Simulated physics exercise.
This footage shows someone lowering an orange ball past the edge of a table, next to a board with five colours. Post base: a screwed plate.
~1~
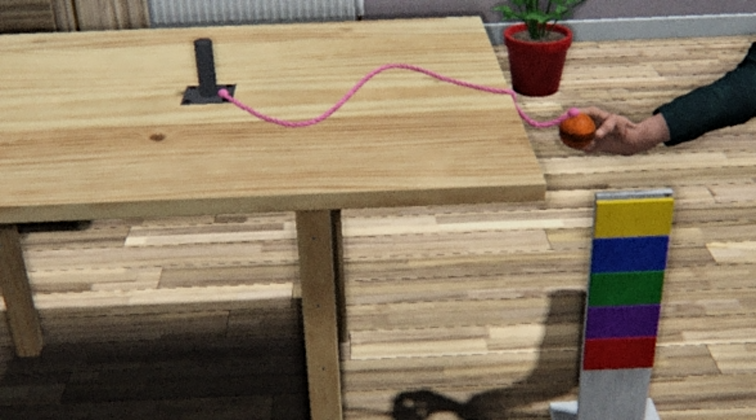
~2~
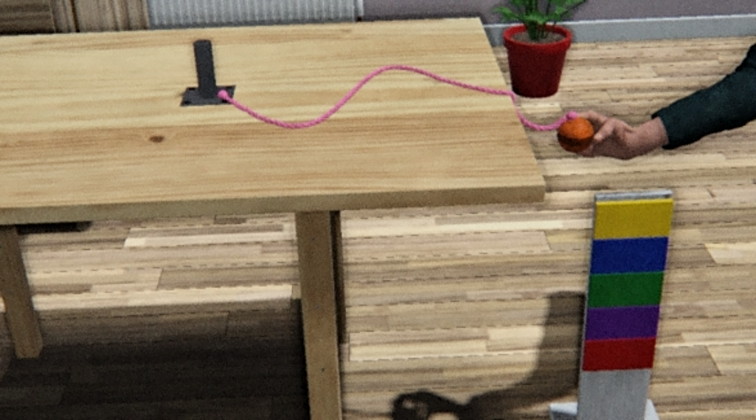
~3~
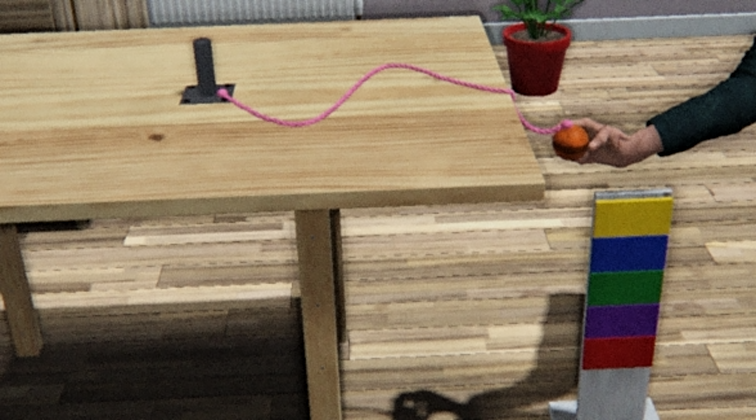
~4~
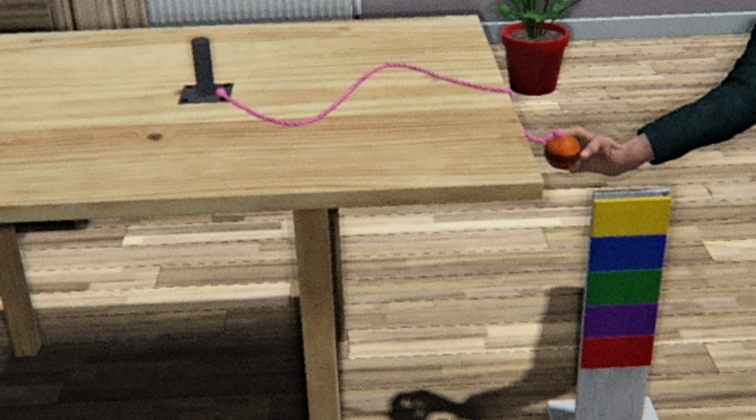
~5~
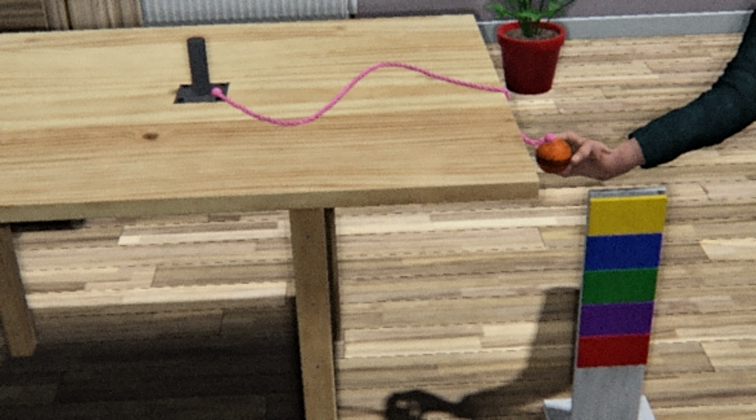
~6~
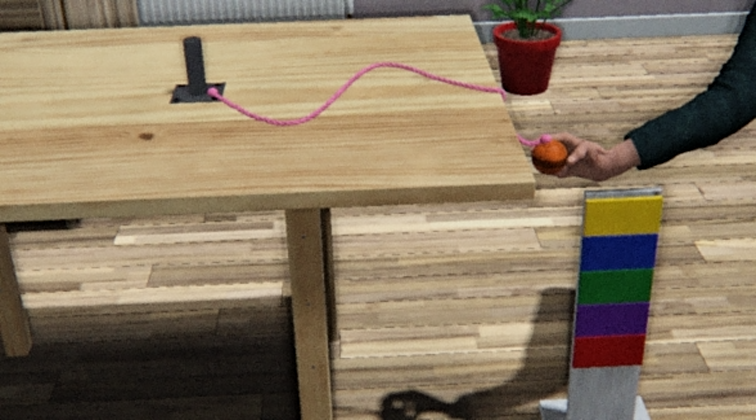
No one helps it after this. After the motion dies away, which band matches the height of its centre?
The purple one.
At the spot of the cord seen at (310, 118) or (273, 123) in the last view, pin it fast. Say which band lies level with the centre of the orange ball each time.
First try green, second try green.
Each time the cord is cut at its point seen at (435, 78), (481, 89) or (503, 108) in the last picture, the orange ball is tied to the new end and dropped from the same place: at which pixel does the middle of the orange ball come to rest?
Cut 1: About (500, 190). Cut 2: About (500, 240). Cut 3: About (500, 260).
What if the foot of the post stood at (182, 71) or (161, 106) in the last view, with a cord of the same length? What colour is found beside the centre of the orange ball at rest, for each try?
Taking the two spots in turn: Green, then green.
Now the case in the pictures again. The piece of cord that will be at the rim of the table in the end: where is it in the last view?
At (372, 67).
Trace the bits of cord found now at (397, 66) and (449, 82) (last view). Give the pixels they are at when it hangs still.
The first moves to (504, 129), the second to (502, 193).
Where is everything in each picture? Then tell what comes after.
Orange ball (577, 131); yellow (634, 220); blue (630, 256); green (627, 290); purple (623, 323); red (620, 355), in the first frame.
Orange ball (575, 135); cord through (244, 109) (315, 123) (360, 86) (418, 71) (489, 91), in the second frame.
Orange ball (570, 143), in the third frame.
Orange ball (563, 152); cord through (242, 107) (313, 120) (358, 84) (416, 69) (487, 89), in the fourth frame.
Orange ball (554, 156), in the fifth frame.
Orange ball (550, 157); cord through (234, 107) (305, 120) (350, 83) (408, 68) (479, 89), in the sixth frame.
Soon after, ball near (524, 310); level with purple.
After that, ball near (472, 319); level with purple.
And then, ball near (508, 324); level with purple.
In the end, ball near (494, 326); level with purple. Its middle rests at the purple band.
